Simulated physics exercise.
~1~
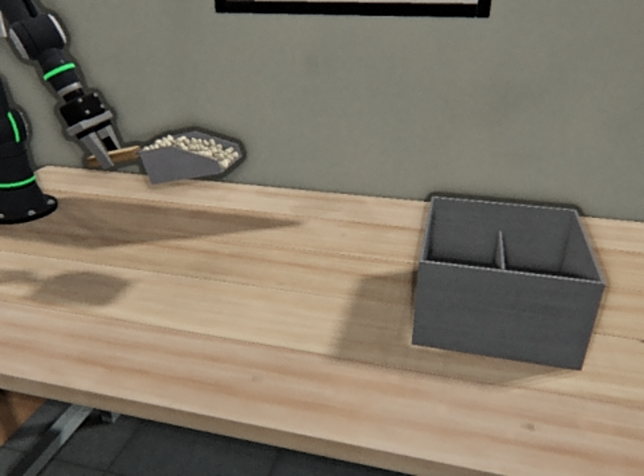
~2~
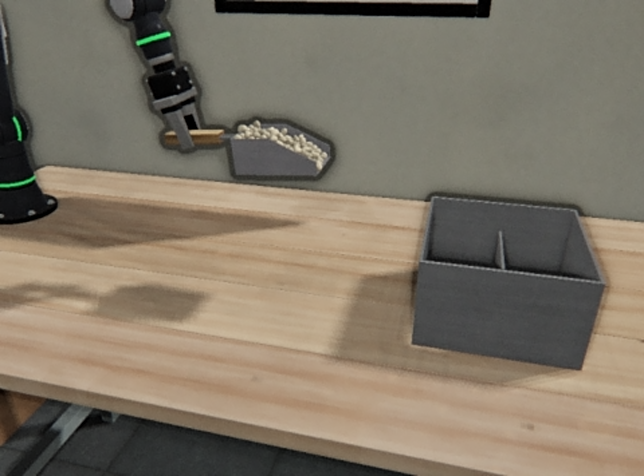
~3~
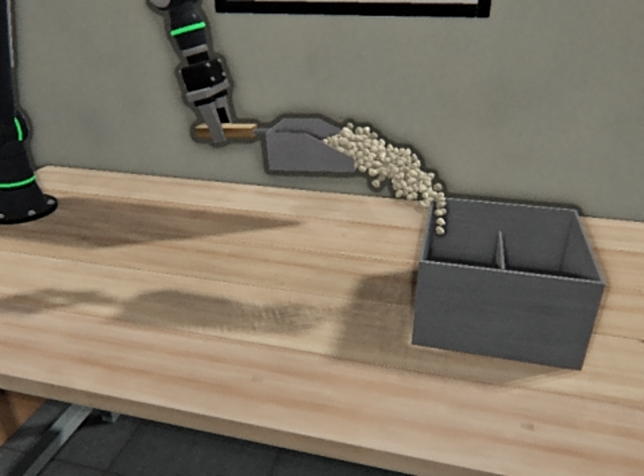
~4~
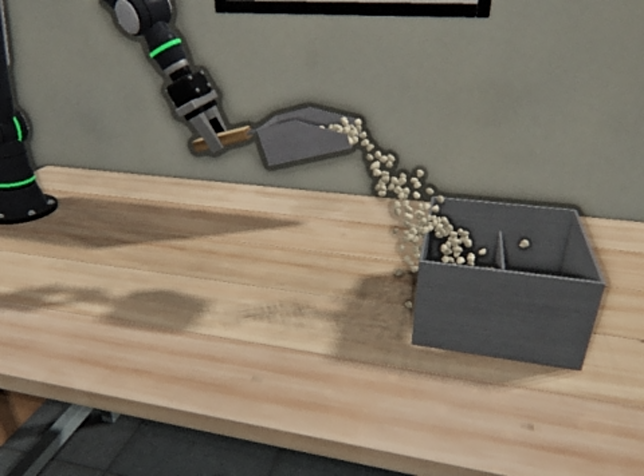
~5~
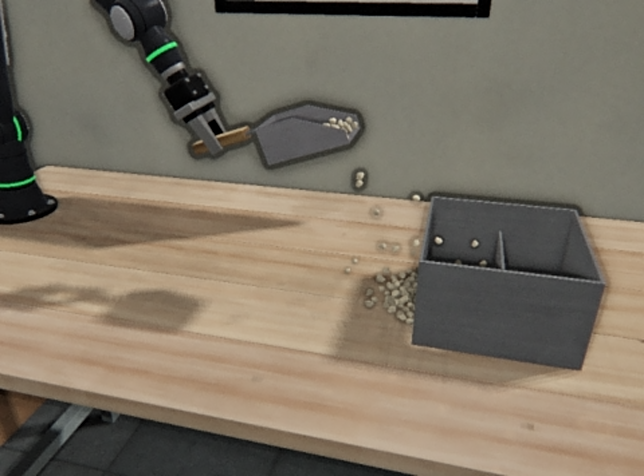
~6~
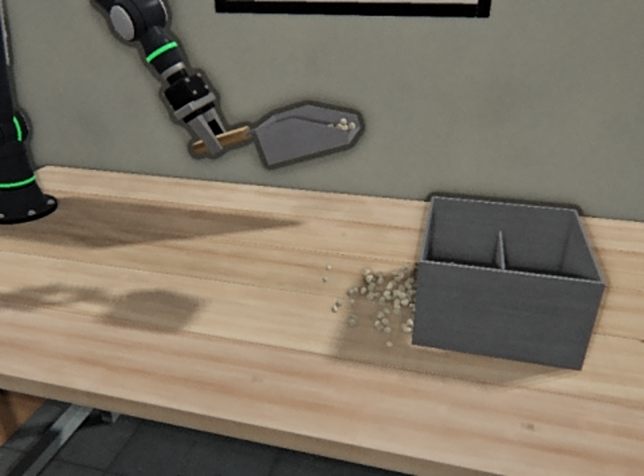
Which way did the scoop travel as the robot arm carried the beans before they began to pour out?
The scoop moved to the right, toward the grey bin.
